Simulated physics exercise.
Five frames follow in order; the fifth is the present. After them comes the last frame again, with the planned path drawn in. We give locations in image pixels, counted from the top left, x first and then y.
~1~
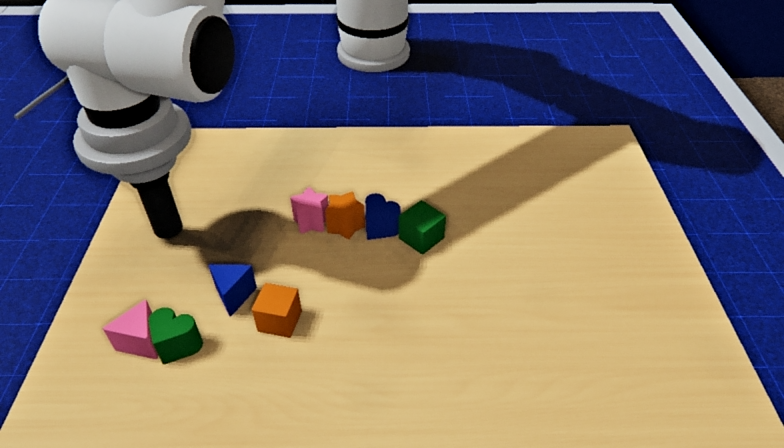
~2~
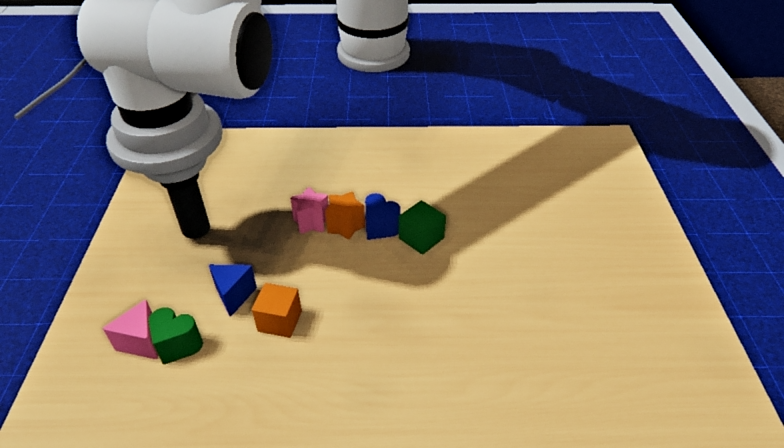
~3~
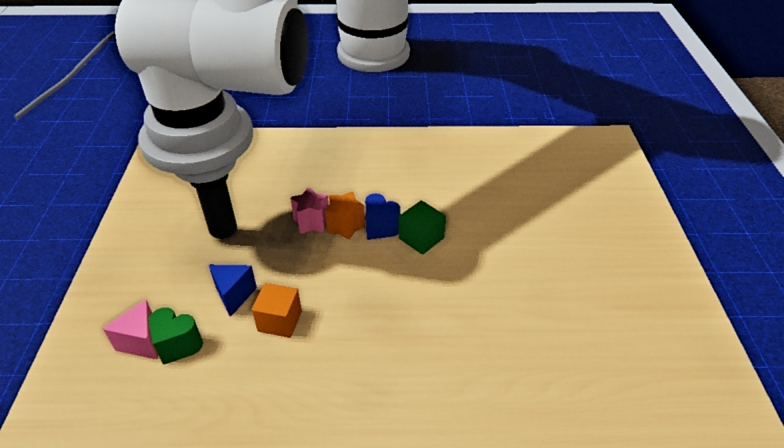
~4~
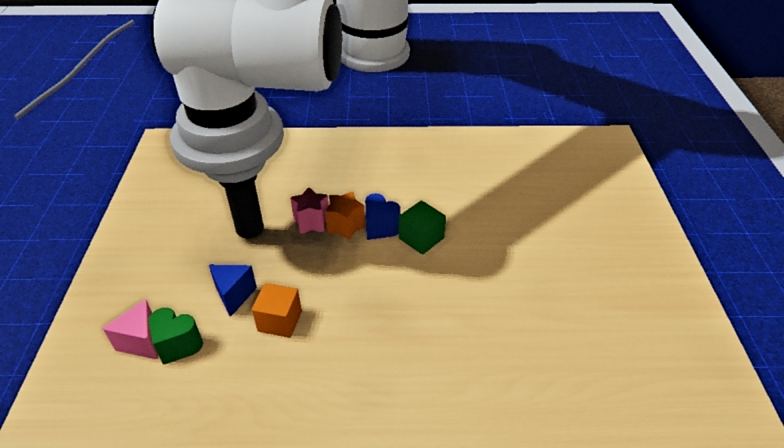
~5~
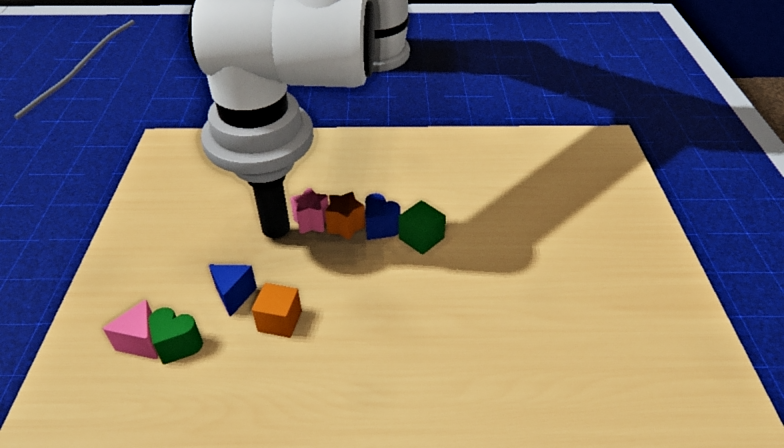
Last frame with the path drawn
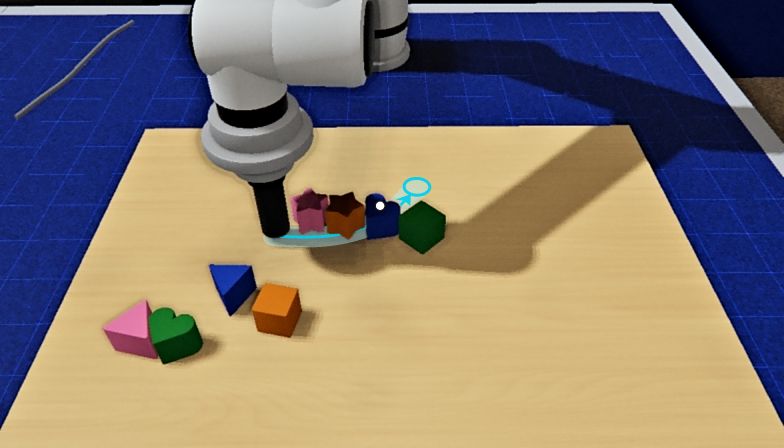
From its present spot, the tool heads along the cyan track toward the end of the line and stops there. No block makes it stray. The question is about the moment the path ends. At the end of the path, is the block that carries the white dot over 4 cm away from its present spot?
My answer is yes.
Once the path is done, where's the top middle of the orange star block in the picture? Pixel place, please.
It is going to be at (377, 172).
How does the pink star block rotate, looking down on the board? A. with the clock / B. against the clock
Choice B: Against the clock.
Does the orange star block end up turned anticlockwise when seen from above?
Yes
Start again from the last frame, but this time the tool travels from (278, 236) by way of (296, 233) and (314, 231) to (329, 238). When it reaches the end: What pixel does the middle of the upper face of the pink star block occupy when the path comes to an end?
The answer is (324, 191).
Path on the board, from (278, 236) by way of (335, 235) and (386, 216) to (417, 187); the dot is on the blue heart.
What follows on the original path. One third of the way, tool at (335, 228); pink star block at (319, 194), turned 75° anticlockwise; orange star block at (354, 197), turned 25° clockwise; blue heart at (387, 205).
Two thirds of the way, tool at (387, 209); pink star block at (319, 194), turned 75° anticlockwise; orange star block at (375, 177), turned 45° anticlockwise; blue heart at (421, 190), turned 40° clockwise; green four-sided block at (431, 217).
At the end, tool at (417, 180); pink star block at (319, 194), turned 75° anticlockwise; orange star block at (377, 172), turned 85° anticlockwise; blue heart at (440, 185), turned 90° clockwise; green four-sided block at (431, 217).
